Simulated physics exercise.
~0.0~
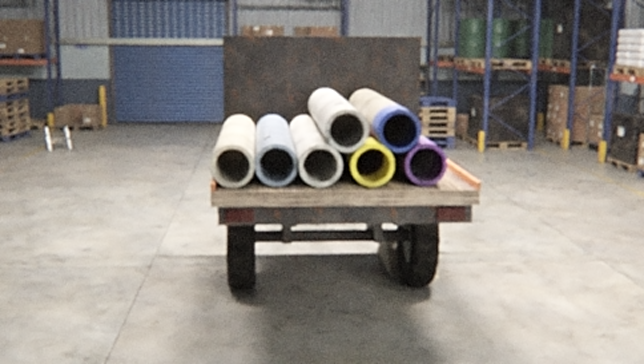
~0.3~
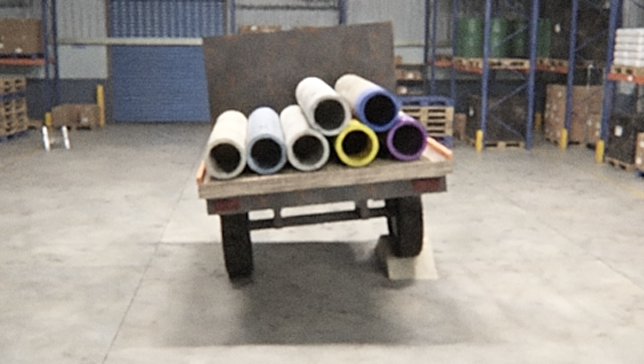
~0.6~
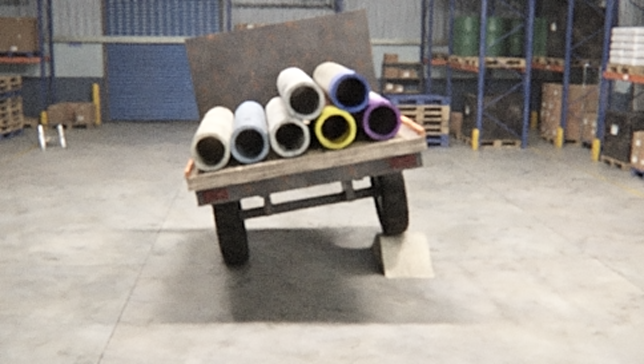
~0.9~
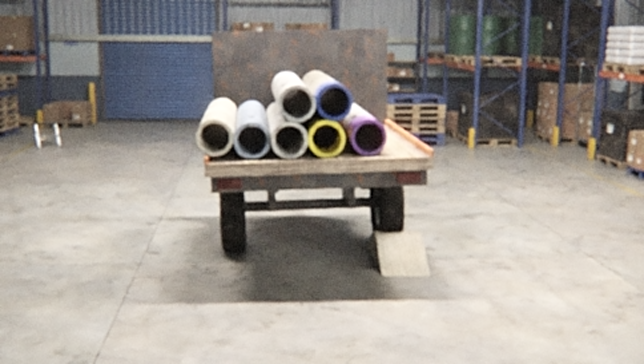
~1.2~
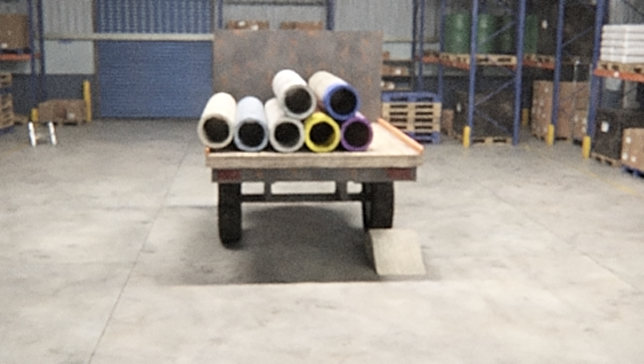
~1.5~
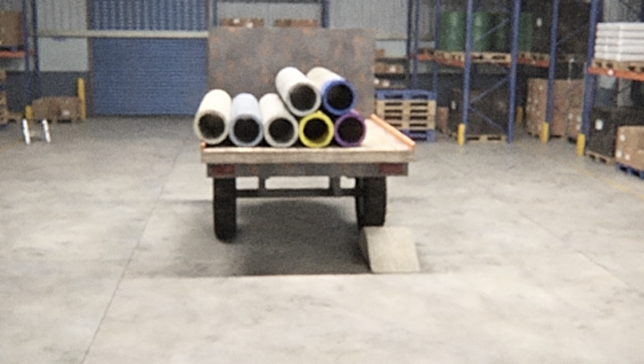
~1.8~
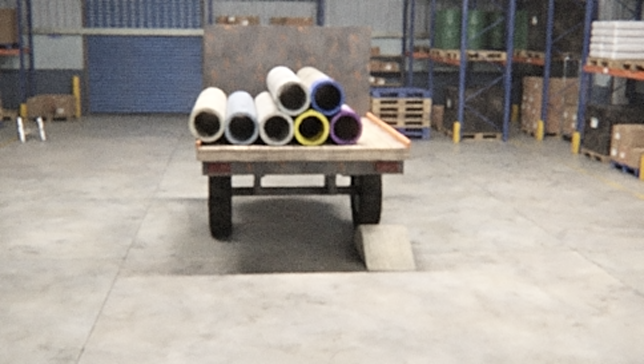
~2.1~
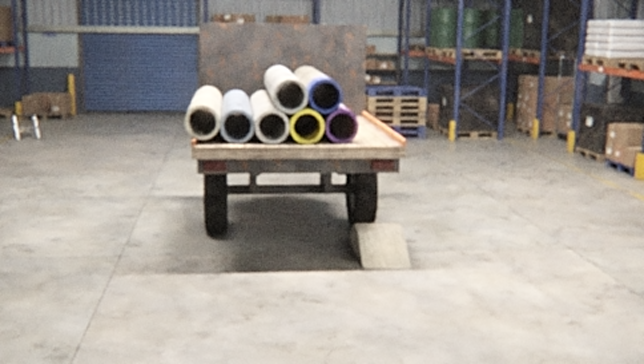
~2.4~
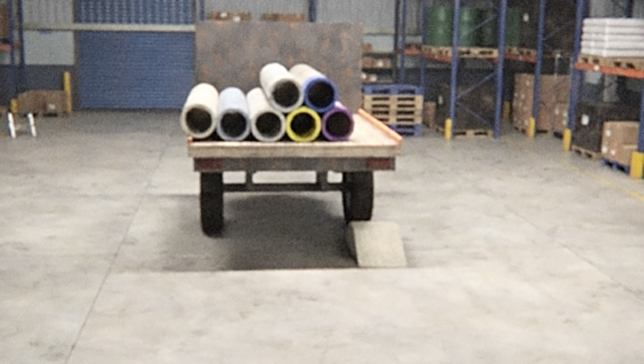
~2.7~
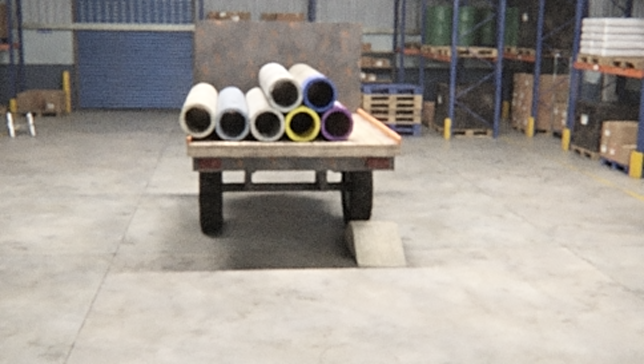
We see a flatbed trailer loaded with seven loose pipes in a warehouse tilt left as its right wheel rides over a wedge, then drop back level and stop. The pipes shift left and settle still stacked, with the blue, yellow and purple ones all aboard.
